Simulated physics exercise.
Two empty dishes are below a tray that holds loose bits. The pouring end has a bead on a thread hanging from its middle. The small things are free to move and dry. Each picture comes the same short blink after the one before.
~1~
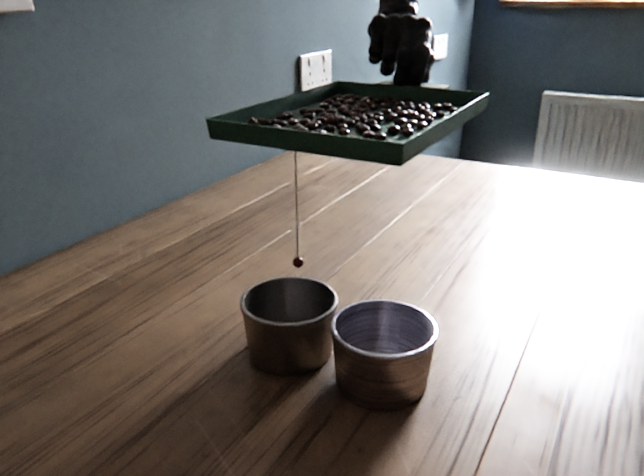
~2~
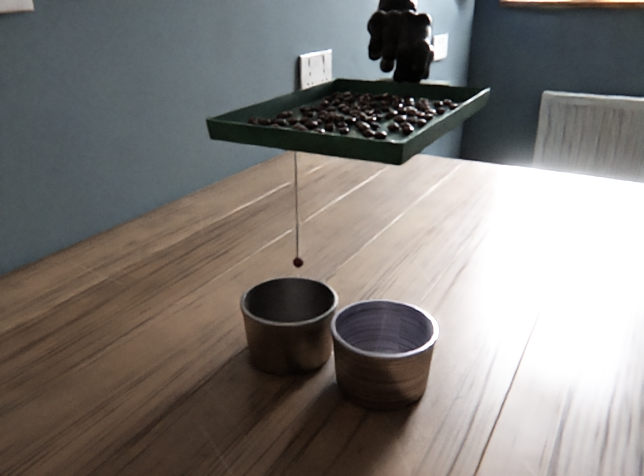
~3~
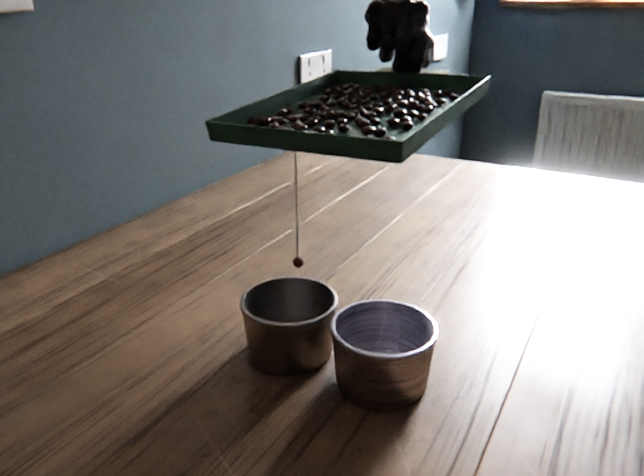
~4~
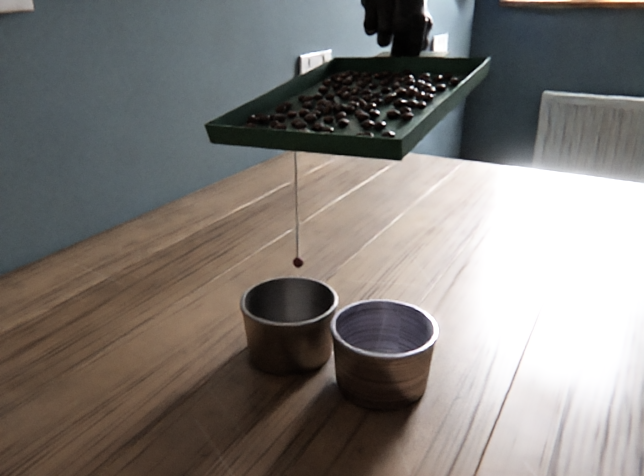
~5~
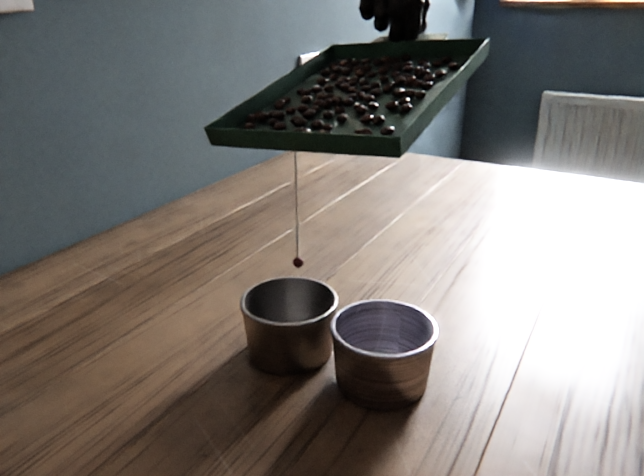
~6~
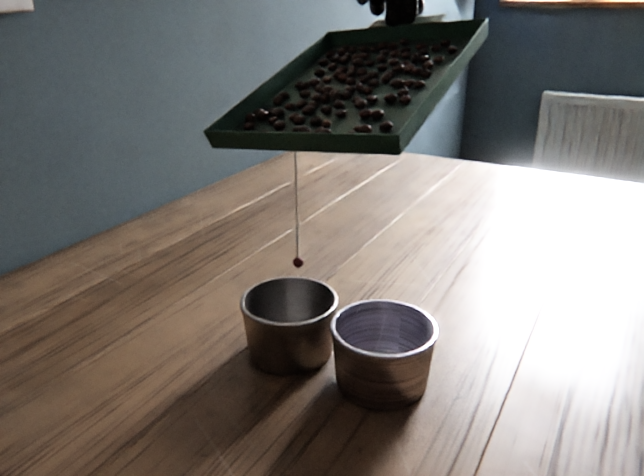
Green tray of small dark pieces tilting steadily as a dark hand raises its far side above two empty metallic dishes.
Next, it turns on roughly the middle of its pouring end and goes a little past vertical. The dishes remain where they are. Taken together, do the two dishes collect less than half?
Yes, they get the smaller share.
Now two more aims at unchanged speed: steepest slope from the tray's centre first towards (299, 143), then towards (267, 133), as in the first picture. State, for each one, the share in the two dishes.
For the first it's near 40 %, for the second near 0 %.
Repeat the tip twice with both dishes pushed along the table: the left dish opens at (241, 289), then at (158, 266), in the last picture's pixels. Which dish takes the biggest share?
First try: The left-side dish; second try: The right-side dish.
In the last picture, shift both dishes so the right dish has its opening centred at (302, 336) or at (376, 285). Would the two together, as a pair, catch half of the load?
Short of half and then Short of half.
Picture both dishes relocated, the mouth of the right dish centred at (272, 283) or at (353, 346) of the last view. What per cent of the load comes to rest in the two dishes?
Close to 70 in a hundred first, close to 10 in a hundred second.
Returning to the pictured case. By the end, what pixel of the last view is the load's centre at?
Roughly pixel (206, 317).
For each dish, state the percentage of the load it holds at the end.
Left 10 per cent, right 0 per cent.
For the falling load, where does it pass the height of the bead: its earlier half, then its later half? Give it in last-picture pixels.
Around (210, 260), followed by around (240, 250).
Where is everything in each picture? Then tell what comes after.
Corners of the pouring end at (209, 119) and (402, 143), level; middle of the load at (355, 116), flat chocolate drops; left dish at (264, 343); right dish at (361, 375); bead on its thread at (298, 262), in the first picture.
Corners of the pouring end at (209, 119) and (401, 142), level; middle of the load at (355, 114), in the second picture.
Corners of the pouring end at (208, 121) and (401, 140), tipped barely, lowest at the left corner; middle of the load at (355, 108), in the third picture.
Corners of the pouring end at (207, 124) and (399, 138), tipped a little, lowest at the left corner; middle of the load at (354, 99), in the fourth picture.
Corners of the pouring end at (207, 127) and (398, 136), tipped a little, lowest at the left corner; middle of the load at (353, 90), in the fifth picture.
Corners of the pouring end at (206, 130) and (396, 133), tipped clearly, lowest at the left corner; middle of the load at (351, 81); left dish at (264, 343); right dish at (361, 375), in the sixth picture.
Soon after the last picture, tray tipped steeply; all on the tray.
A little later, tray tipped right over; about half on the tray; about half outside both; a small part in the air.
Later still, tray tipped past a quarter turn; a small part in the left dish; nearly all outside both.
At rest, tray tipped past a quarter turn; none in the right dish; a small part in the left dish; nearly all outside both.
